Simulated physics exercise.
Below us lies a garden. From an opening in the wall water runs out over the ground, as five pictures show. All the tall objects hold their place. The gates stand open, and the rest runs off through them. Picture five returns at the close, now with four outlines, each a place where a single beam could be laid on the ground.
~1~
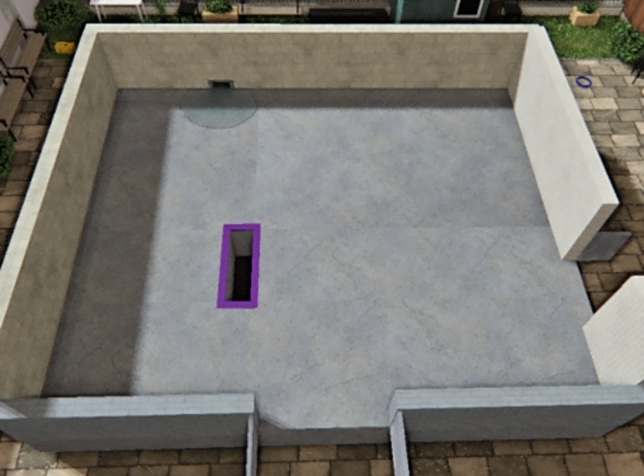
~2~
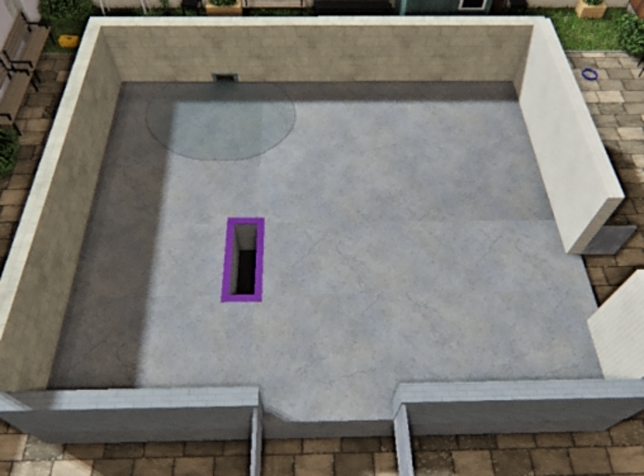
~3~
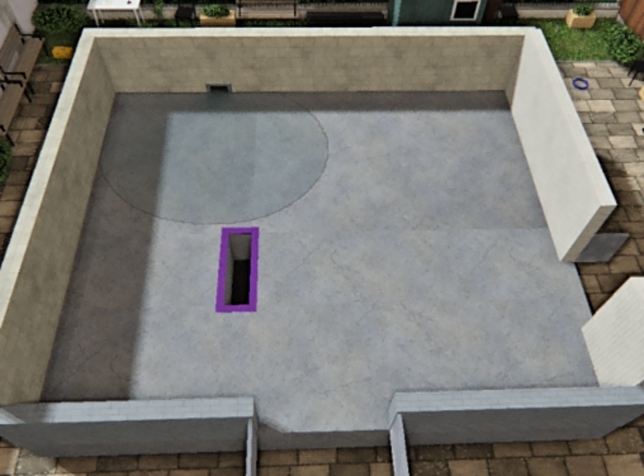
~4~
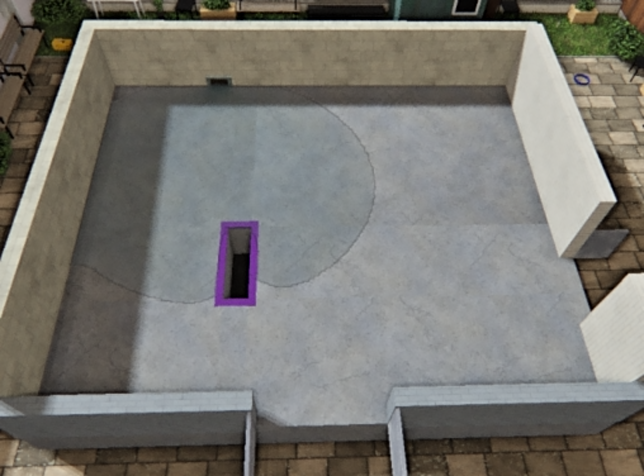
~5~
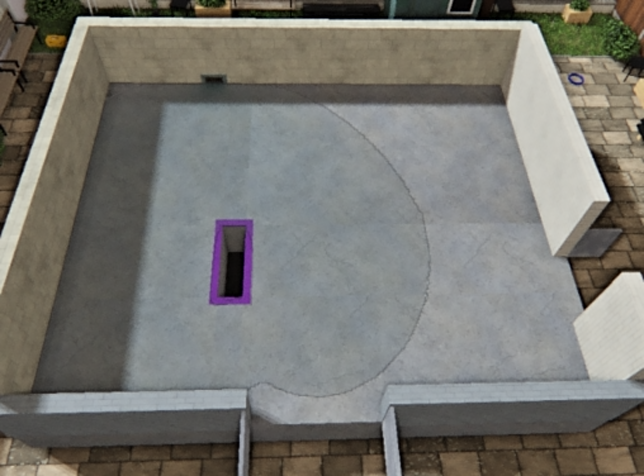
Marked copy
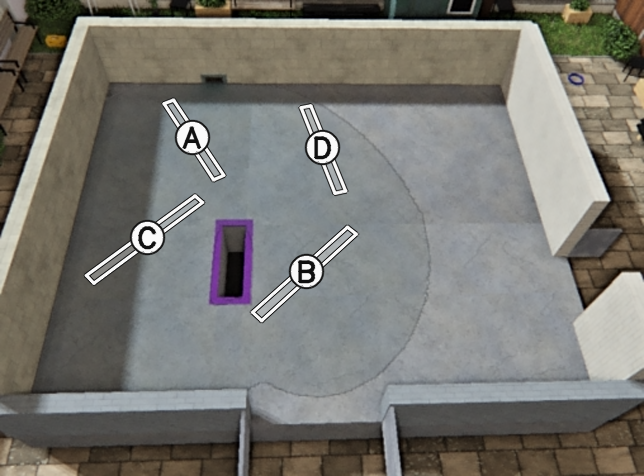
In a walled garden yard, water spreads from the back wall across the floor and around a purple-edged gully.
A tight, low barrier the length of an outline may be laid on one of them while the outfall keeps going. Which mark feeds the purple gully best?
Use place B.
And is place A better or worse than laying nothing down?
It is worse.
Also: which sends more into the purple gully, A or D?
D.
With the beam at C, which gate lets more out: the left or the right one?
The left gate.
In white, A from (168, 101) to (218, 177); B from (257, 316) to (351, 230); C from (90, 279) to (198, 199); D from (305, 106) to (340, 192).
With A, about 15 % of the stream goes into the purple gully, about 82 % out by the gates.
With B, about 35 % of the stream goes into the purple gully, about 60 % out by the gates.
With C, about 19 % of the stream goes into the purple gully, about 76 % out by the gates.
With D, about 23 % of the stream goes into the purple gully, about 71 % out by the gates.
